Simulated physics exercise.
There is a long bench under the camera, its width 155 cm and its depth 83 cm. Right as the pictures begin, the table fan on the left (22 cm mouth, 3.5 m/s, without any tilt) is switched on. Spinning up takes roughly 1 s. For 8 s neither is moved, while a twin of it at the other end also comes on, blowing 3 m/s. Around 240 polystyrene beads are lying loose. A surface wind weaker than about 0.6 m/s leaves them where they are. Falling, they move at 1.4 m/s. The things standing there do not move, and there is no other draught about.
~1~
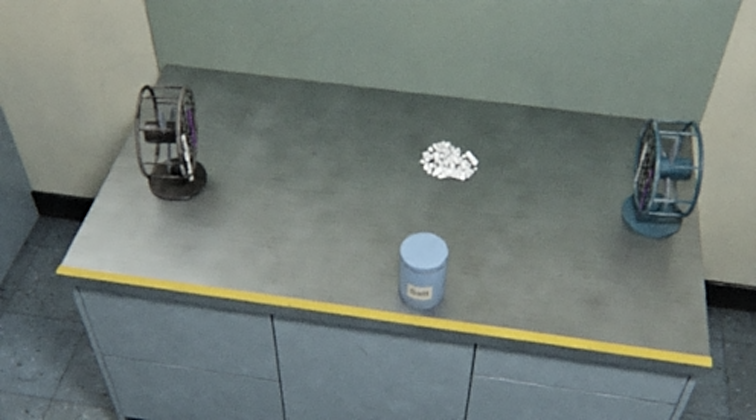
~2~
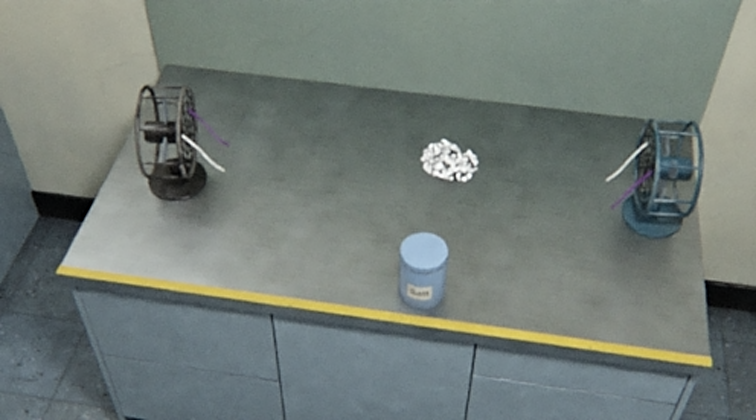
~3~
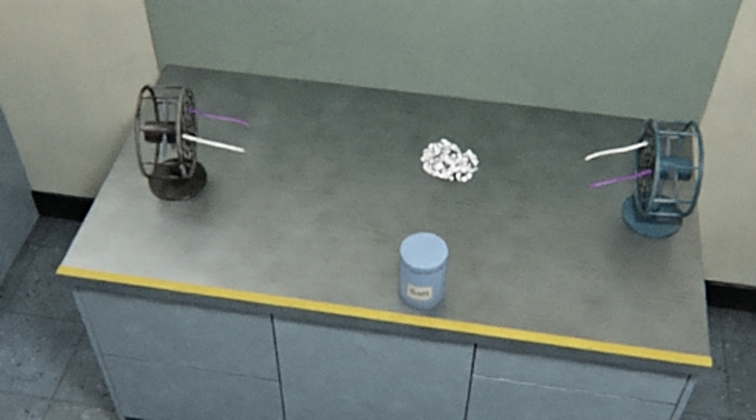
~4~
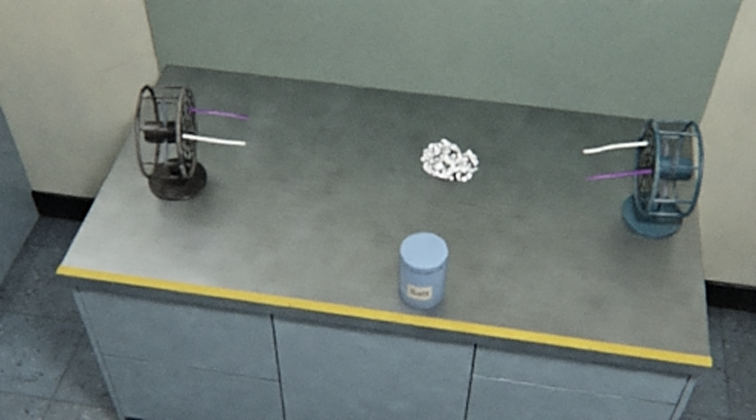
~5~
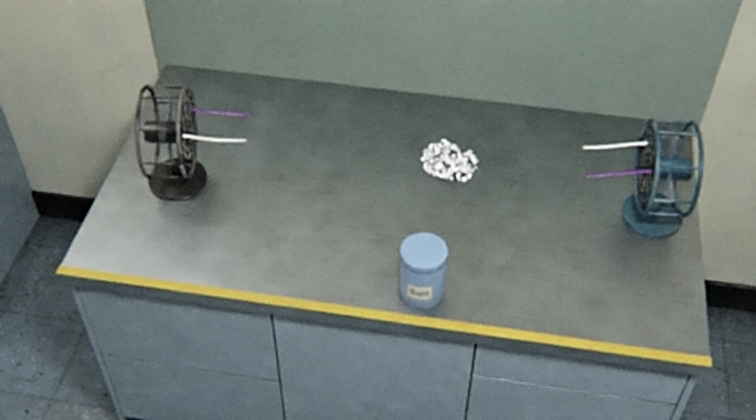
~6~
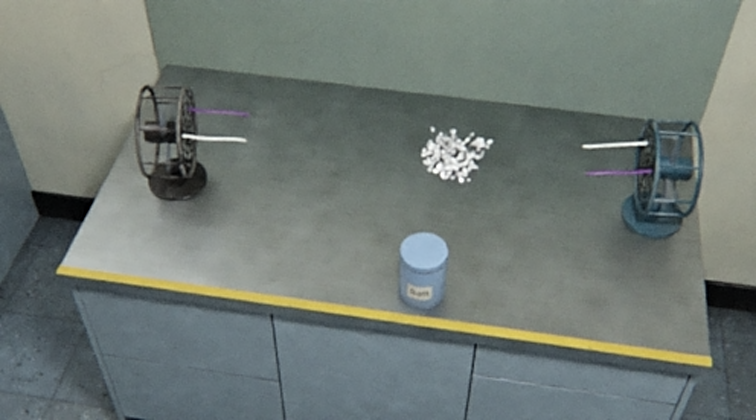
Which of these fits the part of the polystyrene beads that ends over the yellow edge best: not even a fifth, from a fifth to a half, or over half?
Not even a fifth.
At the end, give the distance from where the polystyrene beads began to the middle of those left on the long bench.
80 cm.
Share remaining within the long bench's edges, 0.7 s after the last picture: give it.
I'd say some 50 % at that moment.
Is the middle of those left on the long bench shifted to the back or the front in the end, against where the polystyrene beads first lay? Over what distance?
I'd say backward, around 20 cm.
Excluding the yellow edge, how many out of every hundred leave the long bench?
Estimated share: Around 70 %.
Then, 0.7 s after the last picture, 53 % are still on the top, 0 % are over the yellow edge; the middle of those left on the top is near (293, 79).
Then, 1.6 s after the last picture, 47 % are still on the top, 0 % are over the yellow edge; the middle of those left on the top is near (196, 76).
Then, 3.5 s after the last picture, 36 % are still on the top, 0 % are over the yellow edge; the middle of those left on the top is near (193, 80).
Then, 7.1 s after the last picture, at the end, 0 % are over the yellow edge; the middle of those left on the top is near (193, 78).
